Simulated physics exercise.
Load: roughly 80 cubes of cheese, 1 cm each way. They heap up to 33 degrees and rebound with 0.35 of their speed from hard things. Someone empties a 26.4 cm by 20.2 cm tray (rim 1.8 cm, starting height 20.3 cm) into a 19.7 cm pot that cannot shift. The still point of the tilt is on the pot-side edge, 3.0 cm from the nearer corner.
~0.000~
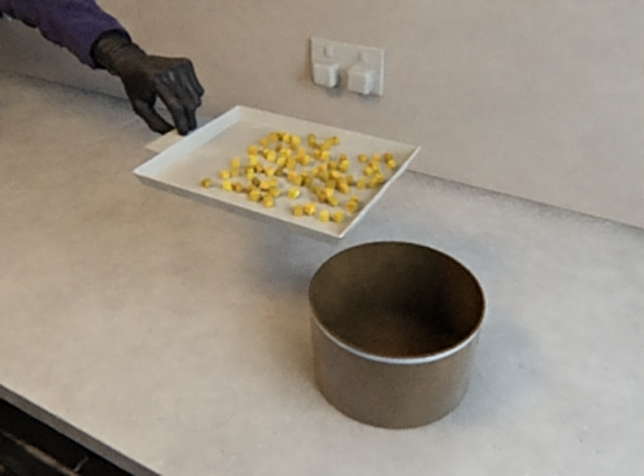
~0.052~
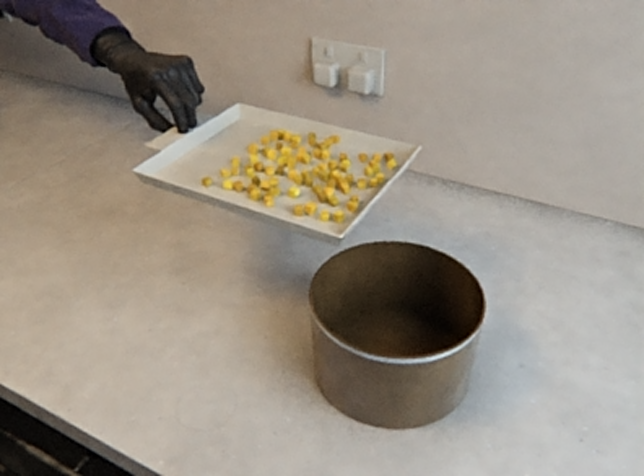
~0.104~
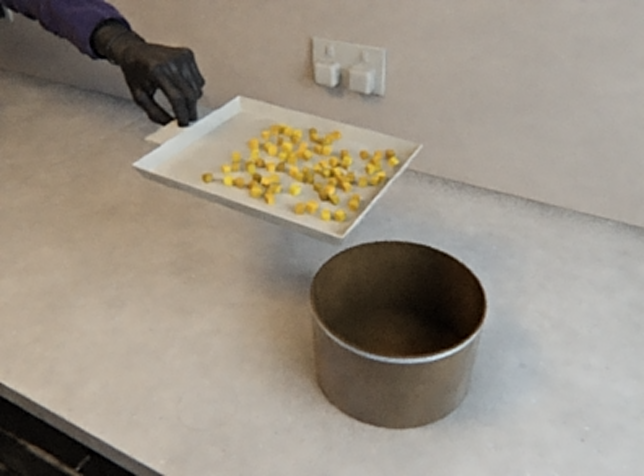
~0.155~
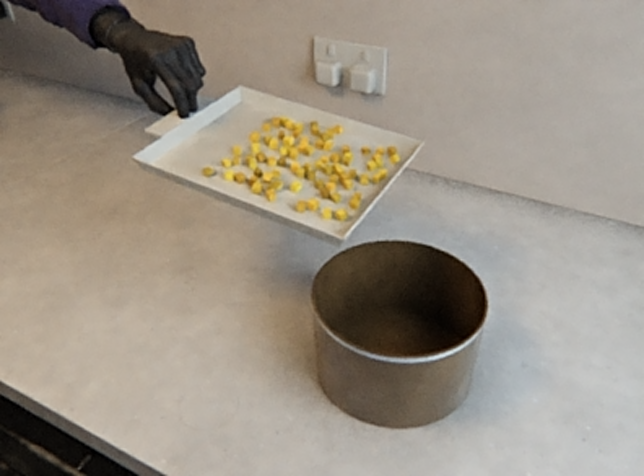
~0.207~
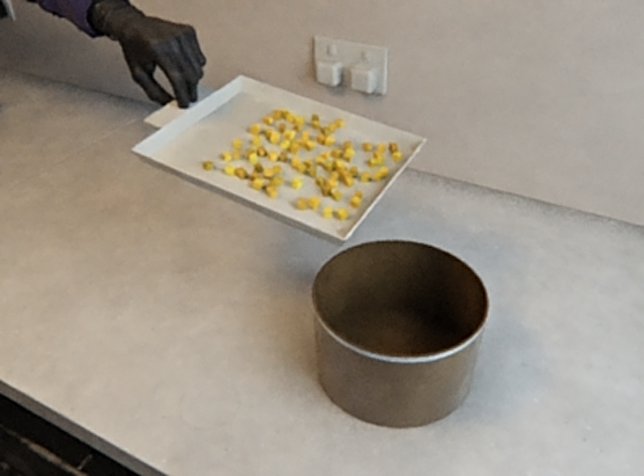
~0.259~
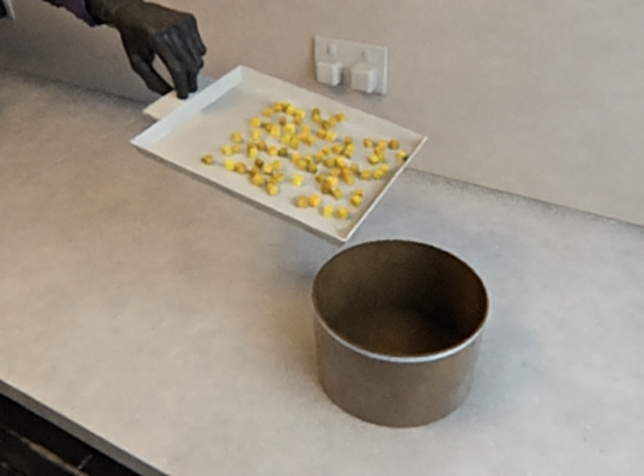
In the video, a dark-gloved hand holds a white tray of small yellow cubes above a brownish metal pot on a pale counter, then gradually raises the tray's left side, tilting it slightly toward the pot.
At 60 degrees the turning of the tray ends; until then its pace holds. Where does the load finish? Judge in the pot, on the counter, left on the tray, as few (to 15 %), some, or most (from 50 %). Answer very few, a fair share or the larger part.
In the pot: A fair share; on the counter: Very few; left on the tray: The larger part.
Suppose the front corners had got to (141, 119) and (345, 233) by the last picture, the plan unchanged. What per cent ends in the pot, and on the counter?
Pot 35, counter 5.
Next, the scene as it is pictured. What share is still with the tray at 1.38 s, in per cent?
About 60 per cent.
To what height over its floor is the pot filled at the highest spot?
Roughly 1.0 cm.
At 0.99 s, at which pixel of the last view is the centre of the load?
Around (359, 198).
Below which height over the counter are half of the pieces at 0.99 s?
Roughly 24 cm.
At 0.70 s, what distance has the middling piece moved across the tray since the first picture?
Some 1 cm.
After 0.70 s, tilt 35 degrees; the tray holds 100 %, the pot 0 %.
Then, at 0.99 s, tilt 50 degrees; the tray holds 95 %, the pot 0 %.
After 1.38 s, tilt 60 degrees; the tray holds 60 %, the pot 35 %.
At rest (2.3 s), pot 35 %, counter 5 %, tray 60 %.
